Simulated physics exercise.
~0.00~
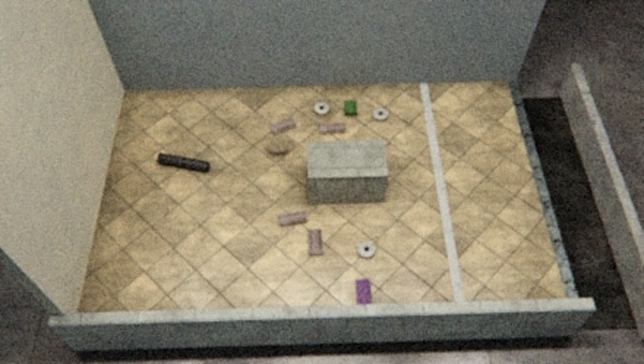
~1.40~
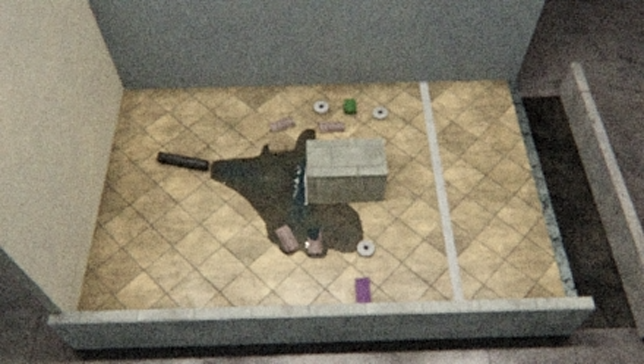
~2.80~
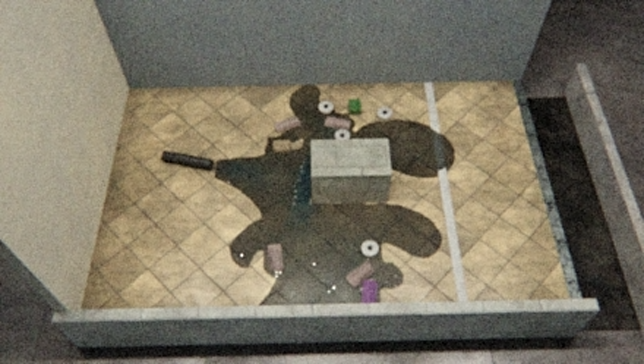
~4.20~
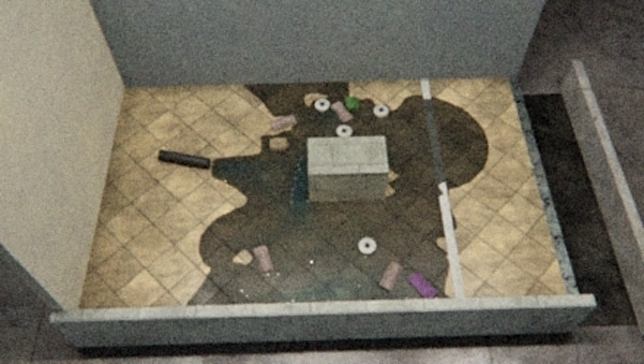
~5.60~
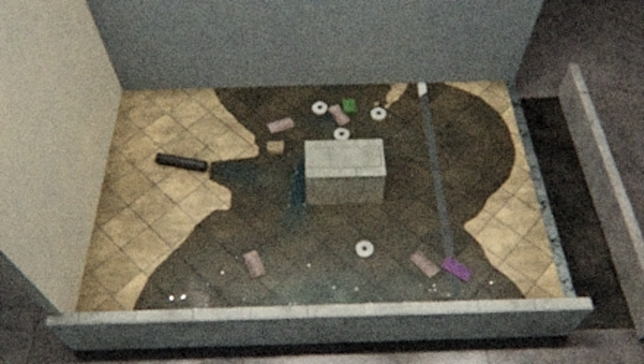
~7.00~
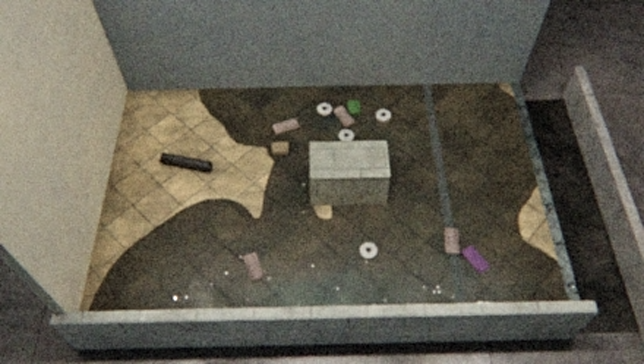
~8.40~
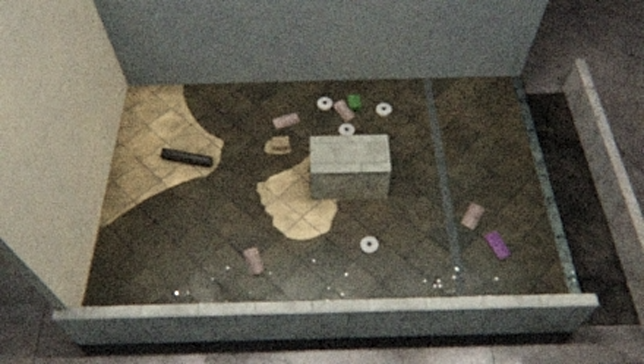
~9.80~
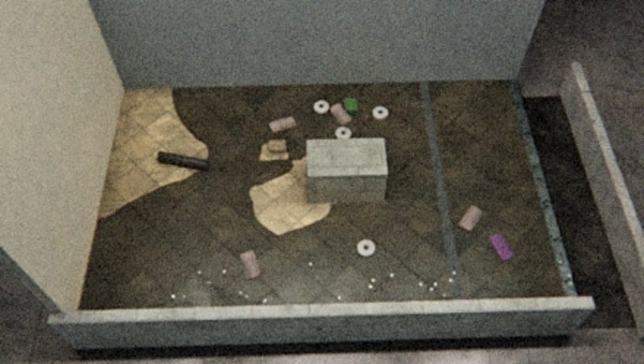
Dark water spreads across the tiled floor, carrying the purple board over the painted stripe.
